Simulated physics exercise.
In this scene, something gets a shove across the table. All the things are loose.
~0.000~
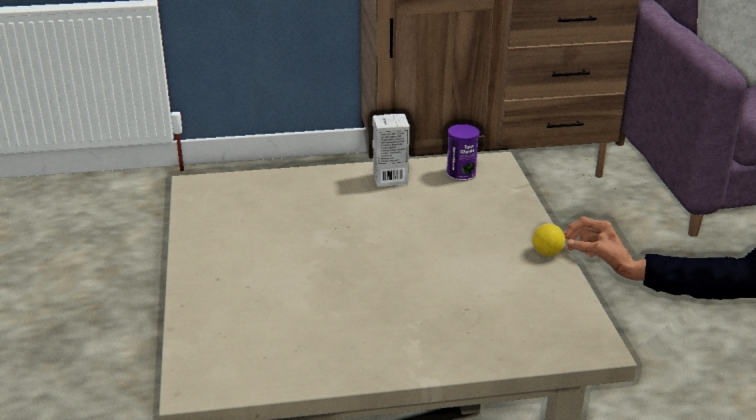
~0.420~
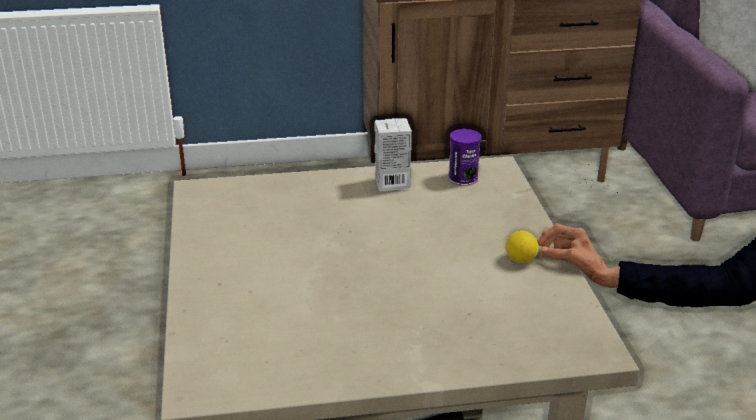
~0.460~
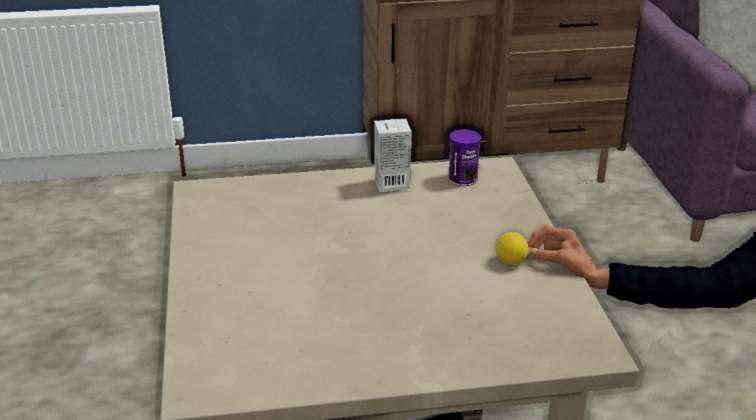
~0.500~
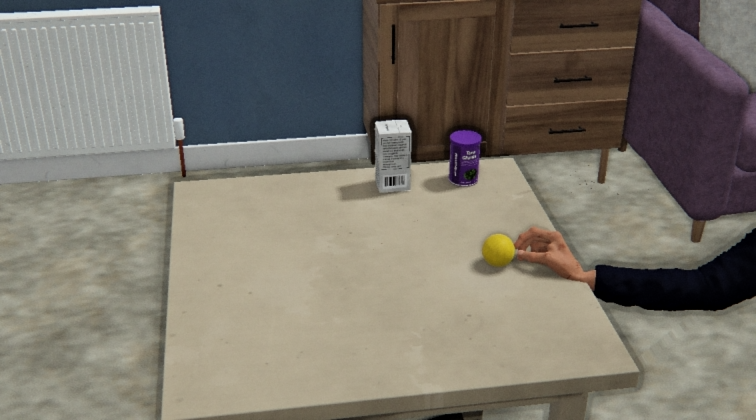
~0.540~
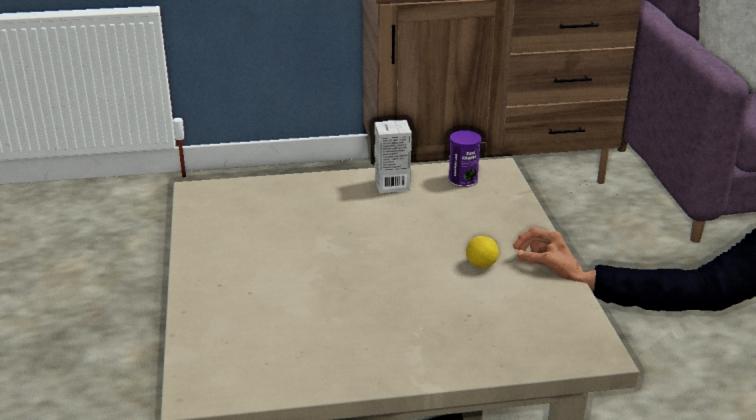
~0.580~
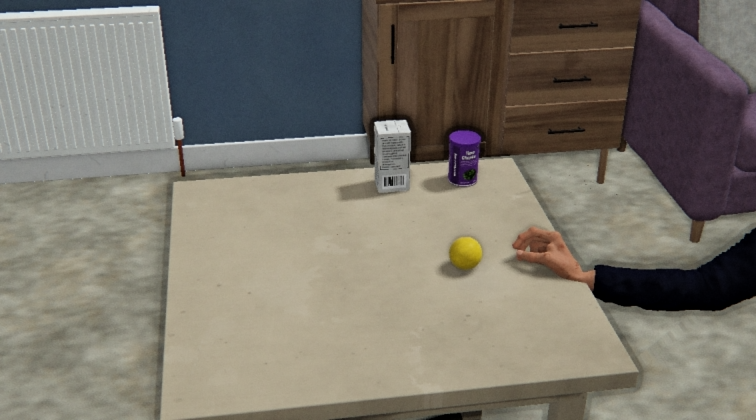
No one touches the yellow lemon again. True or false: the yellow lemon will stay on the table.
False.
After 1.08 s, yellow lemon rolled well along near (267, 270).
After 1.48 s, yellow lemon now off the table.
By the end (1.9 s), off the table, yellow lemon.
